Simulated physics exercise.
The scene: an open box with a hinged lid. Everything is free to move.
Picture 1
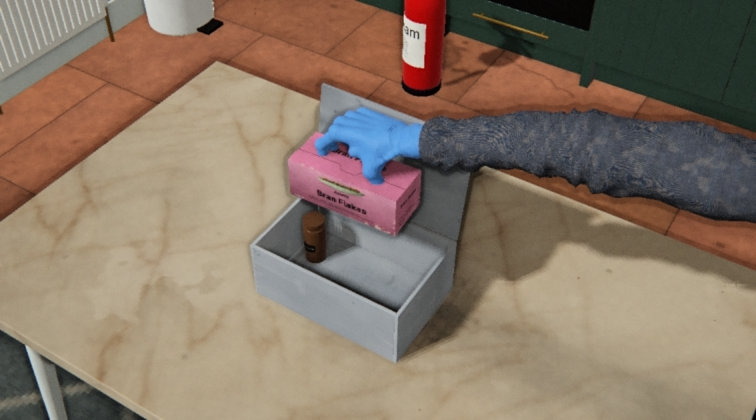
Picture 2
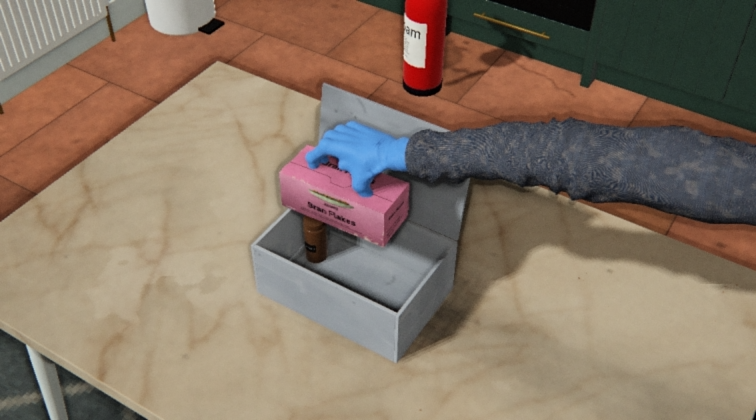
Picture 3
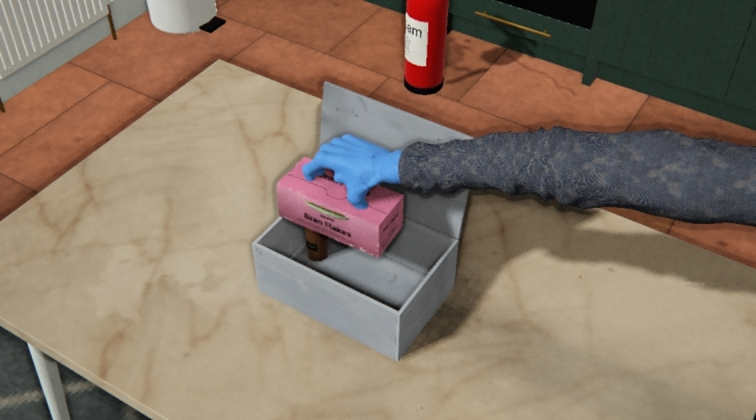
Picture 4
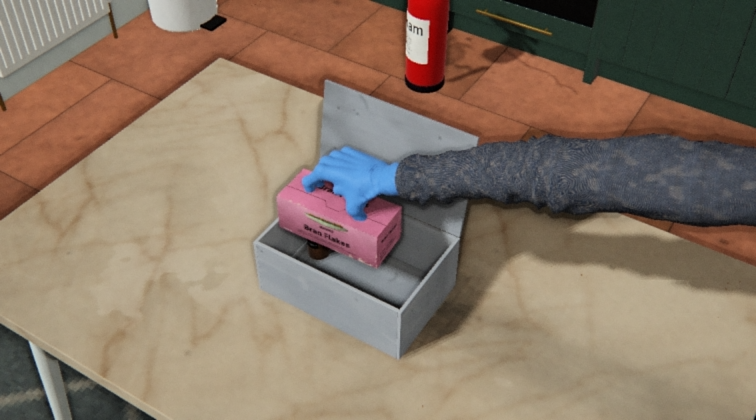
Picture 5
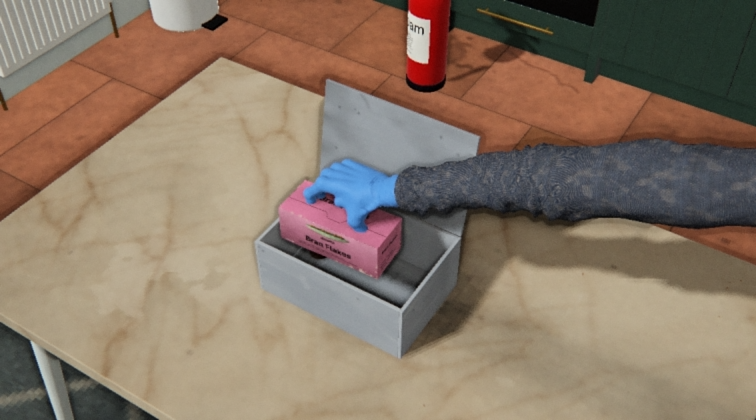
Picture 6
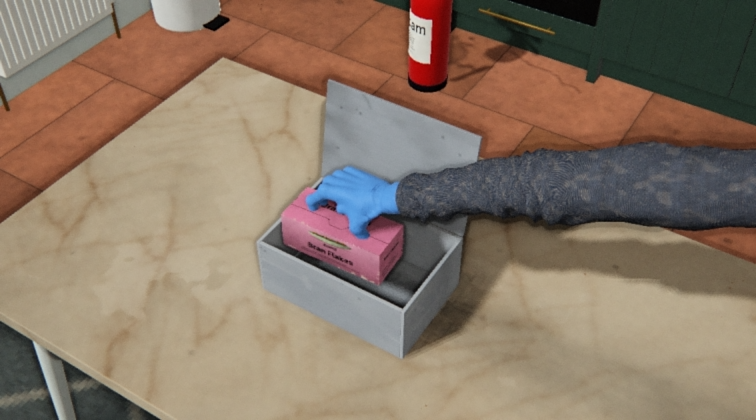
A blue-gloved hand at the end of a dark patterned sleeve, reaching in from the right, grips a pink carton above an open grey box on a pale marbled table, seen from above. A brown shaker stands inside the box, with a red extinguisher and green cabinets behind on terracotta tiles. The hand lowers the carton into the box, covering the shaker from view.
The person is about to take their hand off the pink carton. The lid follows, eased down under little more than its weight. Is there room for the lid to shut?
The lid sits on the rim.
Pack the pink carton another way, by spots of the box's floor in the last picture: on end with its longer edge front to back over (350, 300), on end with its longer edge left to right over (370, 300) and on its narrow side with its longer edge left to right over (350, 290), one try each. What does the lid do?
First, it stays ajar; second, it will not close; third, it closes.
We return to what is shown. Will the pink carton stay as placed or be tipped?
The pink carton tips.
Then, 0.40 s past the last view, pink carton rocked 56° from its first pose near (338, 254); brown shaker rocked 20° from its first pose.
Then, 1.40 s past the last view, lid 78° above the rim; pink carton on its side near (330, 274); brown shaker rocked 28° from its first pose.
Then, 1.70 s past the last view, lid 47° above the rim; pink carton on its side near (330, 274); brown shaker rocked 28° from its first pose.
Then, 1.90 s past the last view, lid 15° above the rim; pink carton on its side near (330, 274); brown shaker rocked 27° from its first pose.
Finally, lid shut; down or leaning hard in the box, pink carton; left askew, brown shaker. Final places as the last picture's camera would see them, pink carton near (330, 274).
